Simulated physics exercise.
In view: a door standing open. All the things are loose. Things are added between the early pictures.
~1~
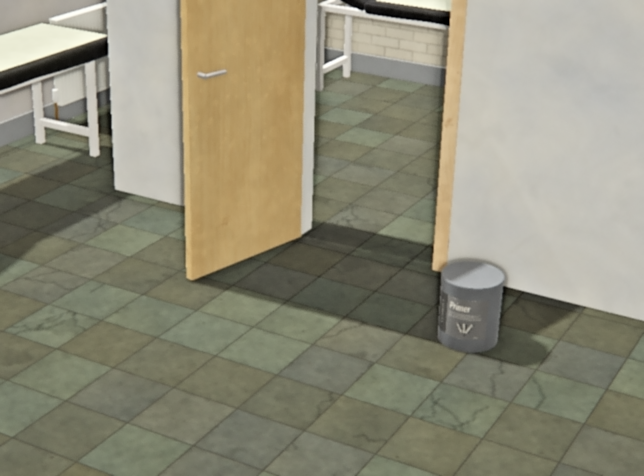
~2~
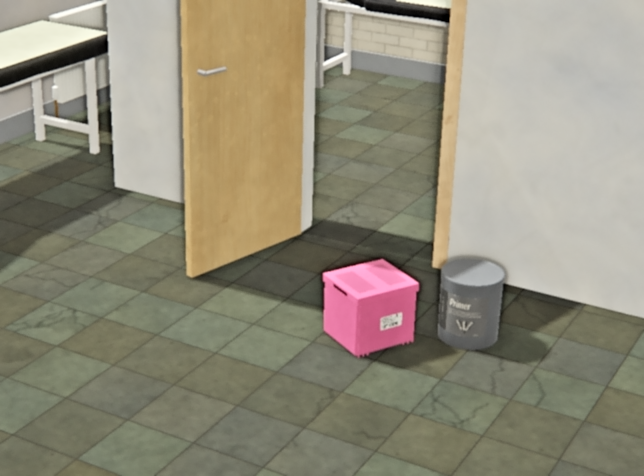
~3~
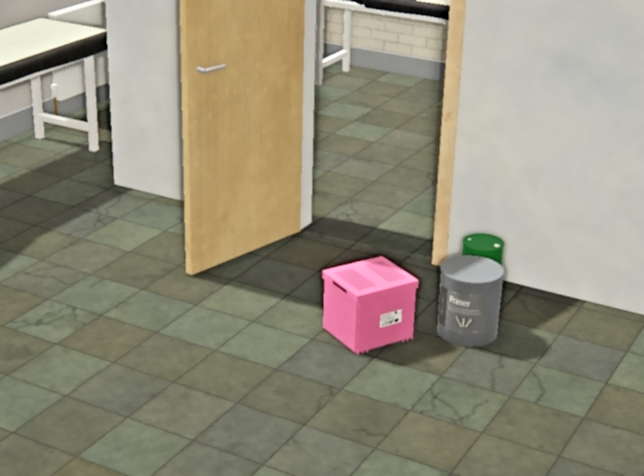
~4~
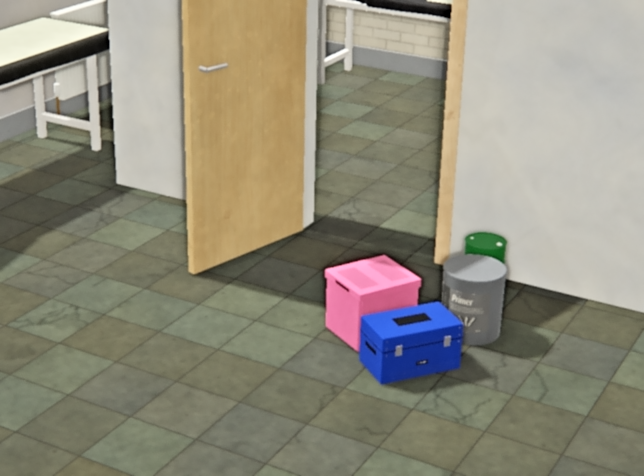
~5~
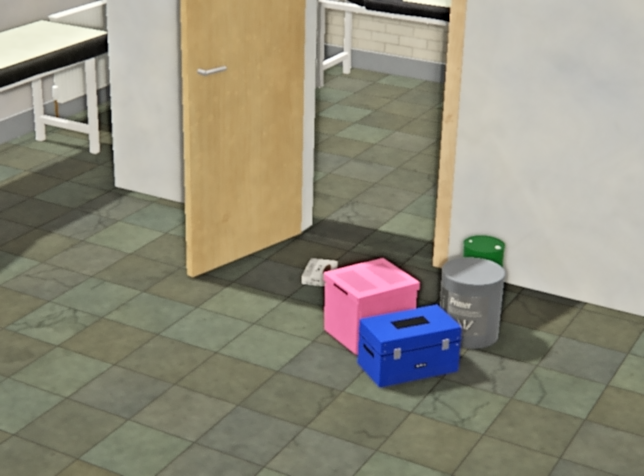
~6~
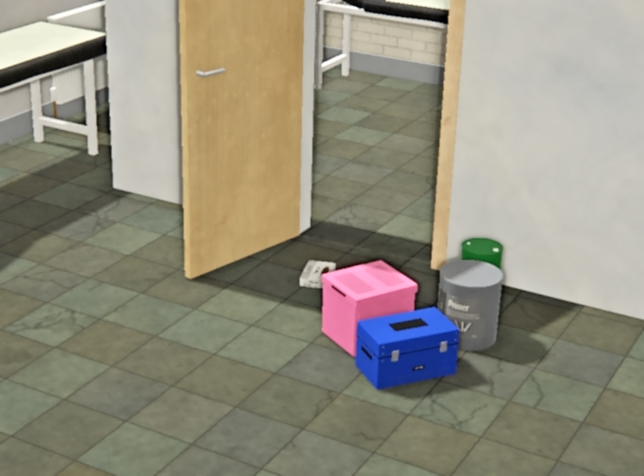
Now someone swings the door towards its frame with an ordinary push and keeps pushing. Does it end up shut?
It closes.
Then, 1.20 s past the last view, door 47° open; white packet displaced a little near (338, 272).
Then, 1.60 s past the last view, door 22° open; white packet displaced about its own width near (378, 263).
Finally, door 0° open; moved from the start, white packet; the other 4 still in place. Final places as the last picture's camera would see them, white packet near (403, 247).
